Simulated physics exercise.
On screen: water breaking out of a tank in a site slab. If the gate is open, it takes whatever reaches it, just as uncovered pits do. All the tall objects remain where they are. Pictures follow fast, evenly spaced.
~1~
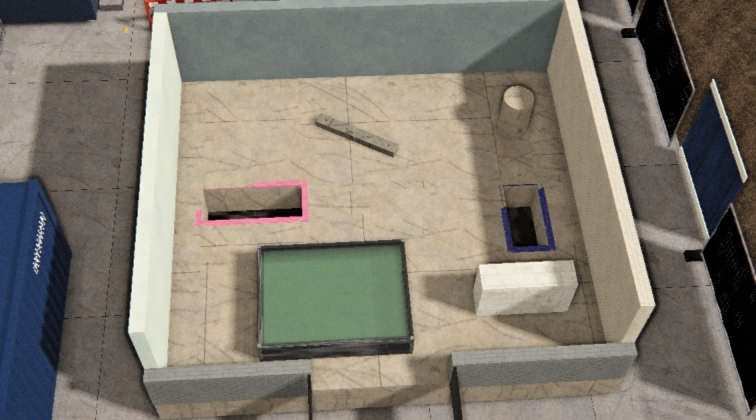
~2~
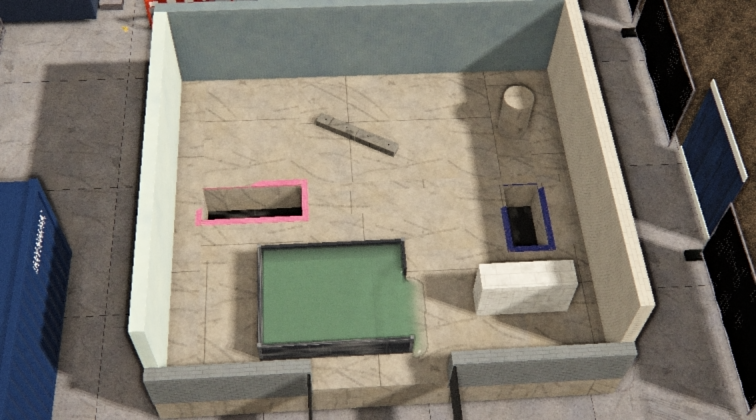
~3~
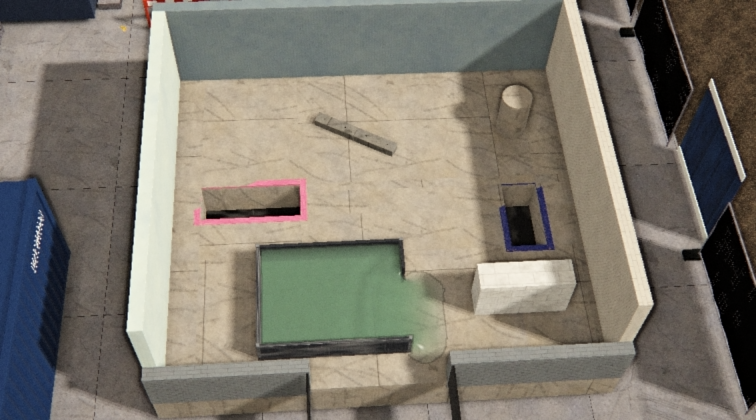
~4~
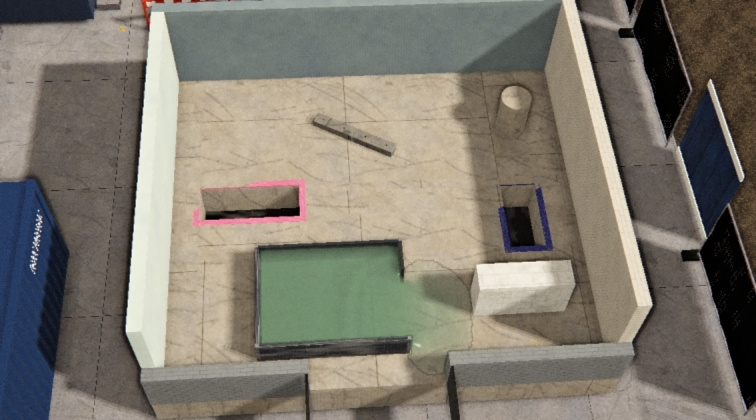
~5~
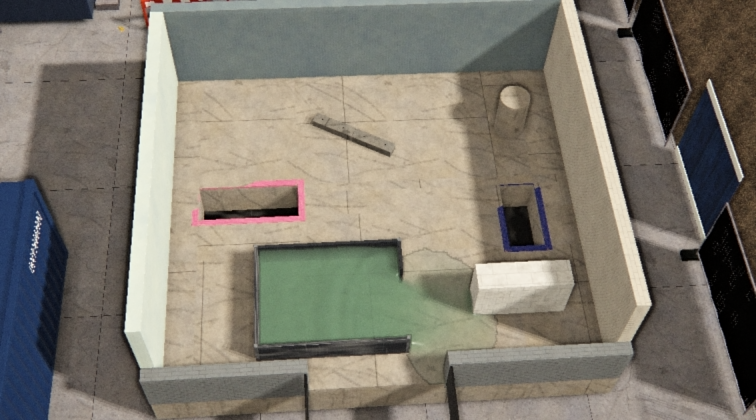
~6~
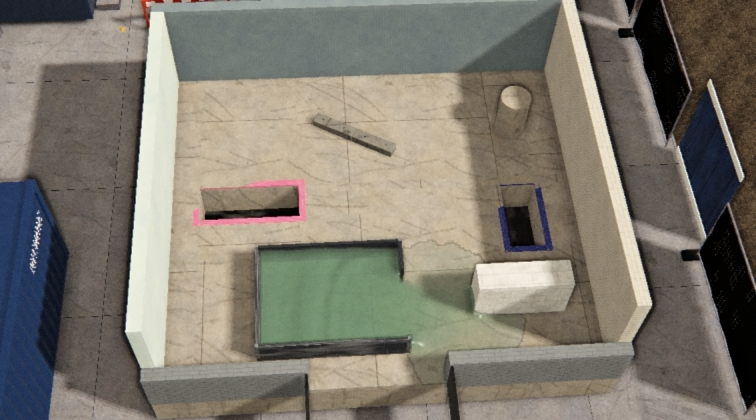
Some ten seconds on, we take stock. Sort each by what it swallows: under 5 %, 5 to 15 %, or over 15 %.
Sorted: Gate 5 to 15 %, blue pit over 15 %, pink pit under 5 %.
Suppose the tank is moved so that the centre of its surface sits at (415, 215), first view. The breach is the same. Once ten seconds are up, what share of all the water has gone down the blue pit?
I'd put the blue pit at 60 % of the whole.
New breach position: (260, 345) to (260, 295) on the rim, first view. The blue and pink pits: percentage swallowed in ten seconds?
Blue 0 %, pink 30 %.
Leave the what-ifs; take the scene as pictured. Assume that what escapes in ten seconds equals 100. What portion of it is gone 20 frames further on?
It would be around 25 %.
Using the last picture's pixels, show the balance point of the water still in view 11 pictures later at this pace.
At roughly (398, 310).
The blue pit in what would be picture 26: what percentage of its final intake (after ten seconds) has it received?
Near 25 %, I'd say.
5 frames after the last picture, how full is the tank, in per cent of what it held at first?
I'd put it at some 74 per cent.
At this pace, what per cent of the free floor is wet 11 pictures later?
20 %, roughly.
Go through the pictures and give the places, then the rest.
The first frame shows the water tank at (334, 294) is whole and still.
In the second frame, water pours out at (406, 311) and has run to (421, 352).
In the third frame, water pours out at (404, 312) and has run to a hidden place.
In the fourth frame, water pours out at (403, 313) and has run to (464, 291).
In the fifth frame, water pours out at (402, 313) and has run to (492, 336).
In the sixth frame, the front is at (519, 320), out from the gap at (403, 313).
A moment on, water covers 15 % of the floor; the gate 0 %, the blue pit 0 %, the pink pit 0 %.
Next, water covers 20 % of the floor; the gate 1 %, the blue pit 2 %, the pink pit 0 %.
Then, water covers 30 % of the floor; the gate 2 %, the blue pit 8 %, the pink pit 0 %.
Later, water covers 35 % of the floor; the gate 3 %, the blue pit 19 %, the pink pit 0 %.
In the end, water covers 55 % of the floor; the gate 9 %, the blue pit 30 %, the pink pit 0 %.
